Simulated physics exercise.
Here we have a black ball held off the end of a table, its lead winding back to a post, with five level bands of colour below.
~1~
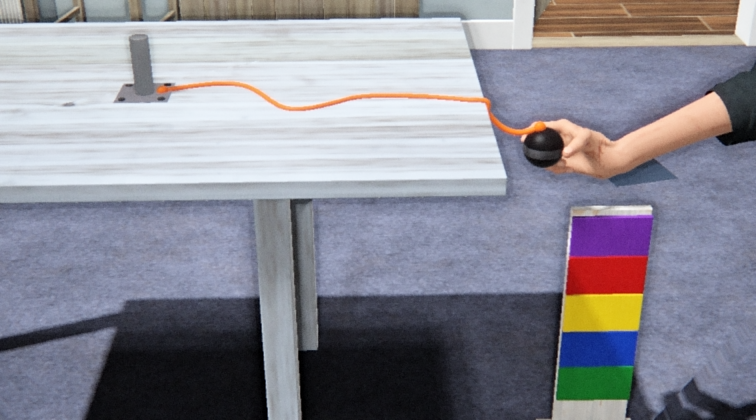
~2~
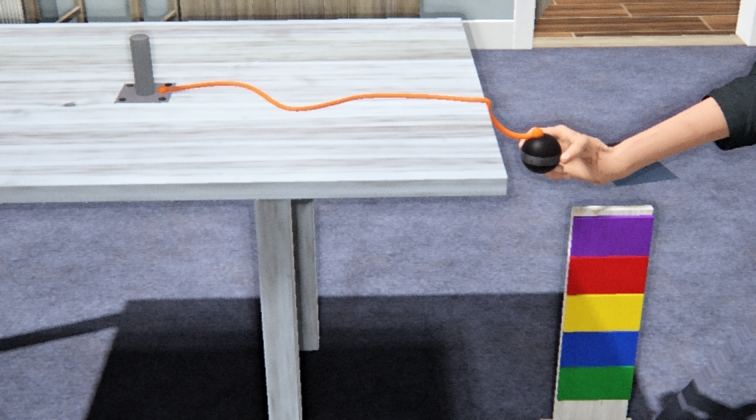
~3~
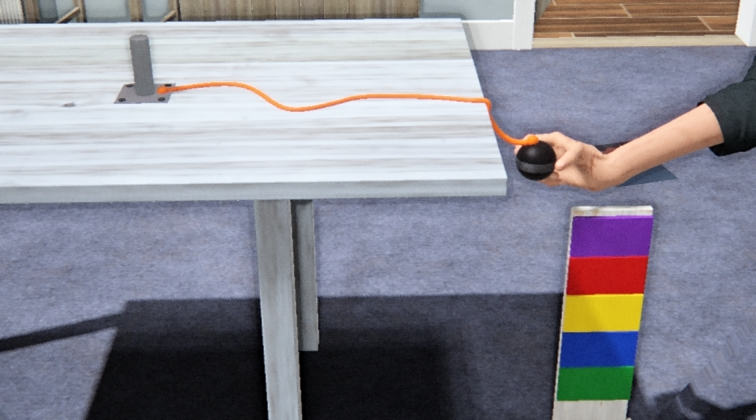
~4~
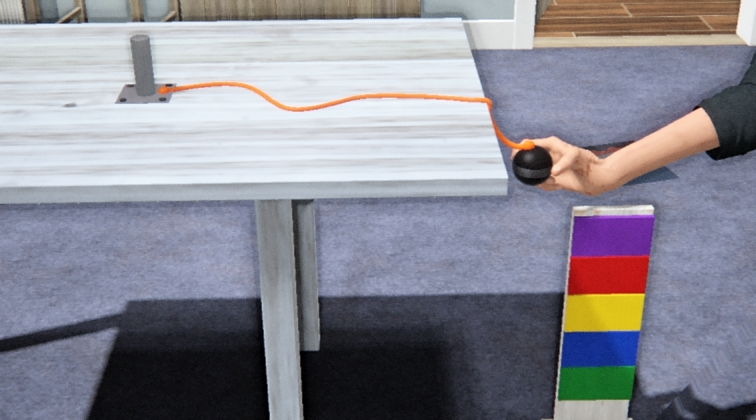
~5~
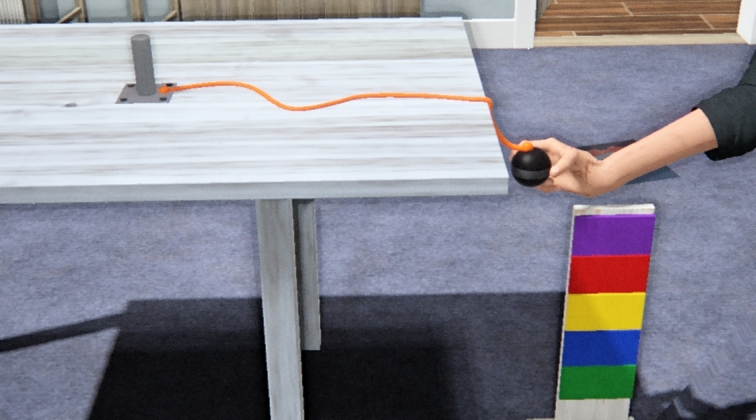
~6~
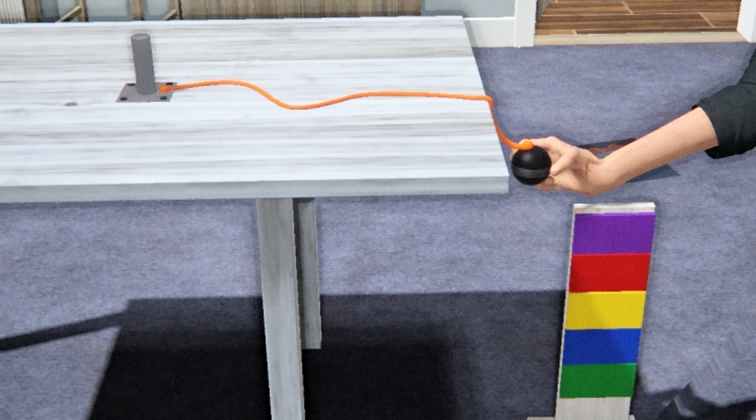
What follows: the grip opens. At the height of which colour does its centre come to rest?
The purple one.
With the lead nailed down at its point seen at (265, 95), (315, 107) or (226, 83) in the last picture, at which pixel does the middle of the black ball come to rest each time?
Near (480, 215), (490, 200) and (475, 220).
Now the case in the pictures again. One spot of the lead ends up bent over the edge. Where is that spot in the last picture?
Near (442, 96).
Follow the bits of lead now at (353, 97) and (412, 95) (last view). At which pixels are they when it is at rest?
Near (395, 98) and (456, 100).
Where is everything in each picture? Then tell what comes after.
Black ball (544, 147); purple (611, 238); red (607, 277); yellow (603, 314); blue (599, 350); green (595, 385), in the first picture.
Black ball (541, 153); lead through (202, 86) (261, 94) (319, 107) (396, 96) (470, 101), in the second picture.
Black ball (536, 160), in the third picture.
Black ball (532, 165); lead through (202, 86) (261, 94) (320, 107) (396, 96) (471, 101), in the fourth picture.
Black ball (531, 167), in the fifth picture.
Black ball (531, 165); lead through (203, 85) (262, 92) (320, 105) (397, 94) (472, 99), in the sixth picture.
Early on, ball near (514, 222); level with purple.
Midway, ball near (471, 228); level with purple.
Near the end, ball near (467, 229); level with purple.
Finally, ball near (476, 230); level with purple. The lead holds its middle at purple.
